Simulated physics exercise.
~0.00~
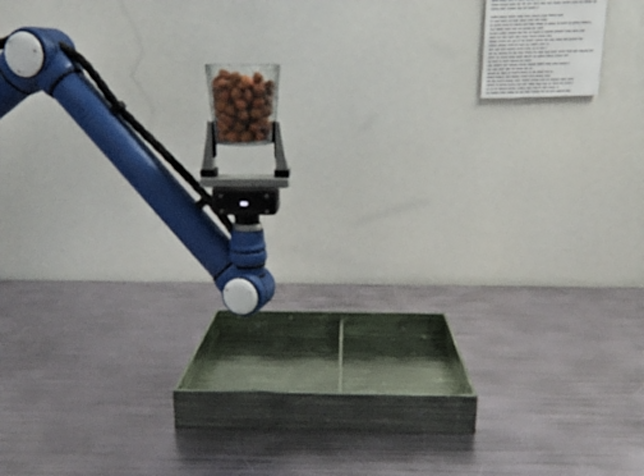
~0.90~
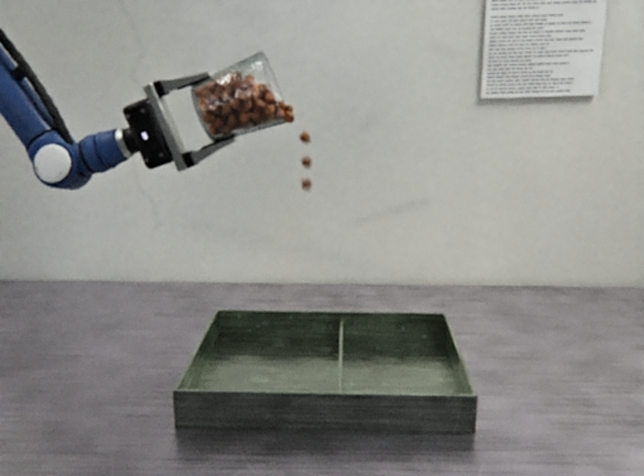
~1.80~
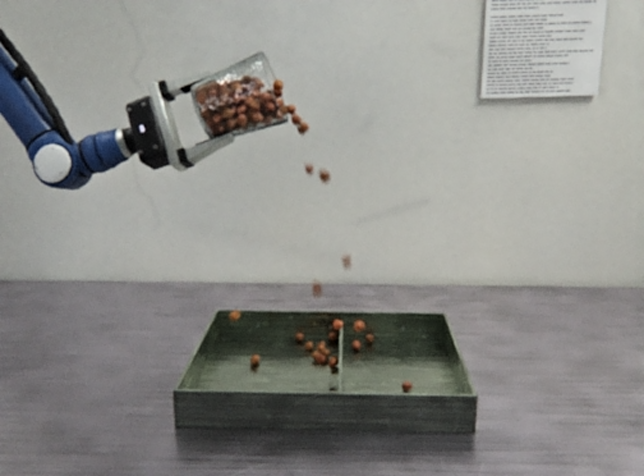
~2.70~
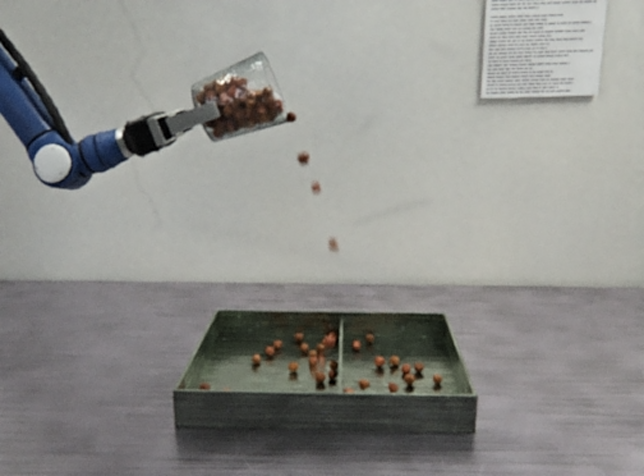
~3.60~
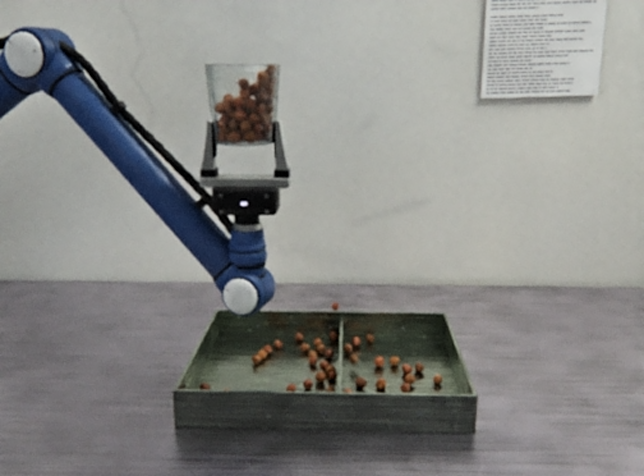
A blue robot arm tips a clear tumbler of hazelnuts, spilling some into a divided green tray, then returns it upright, still partly filled.
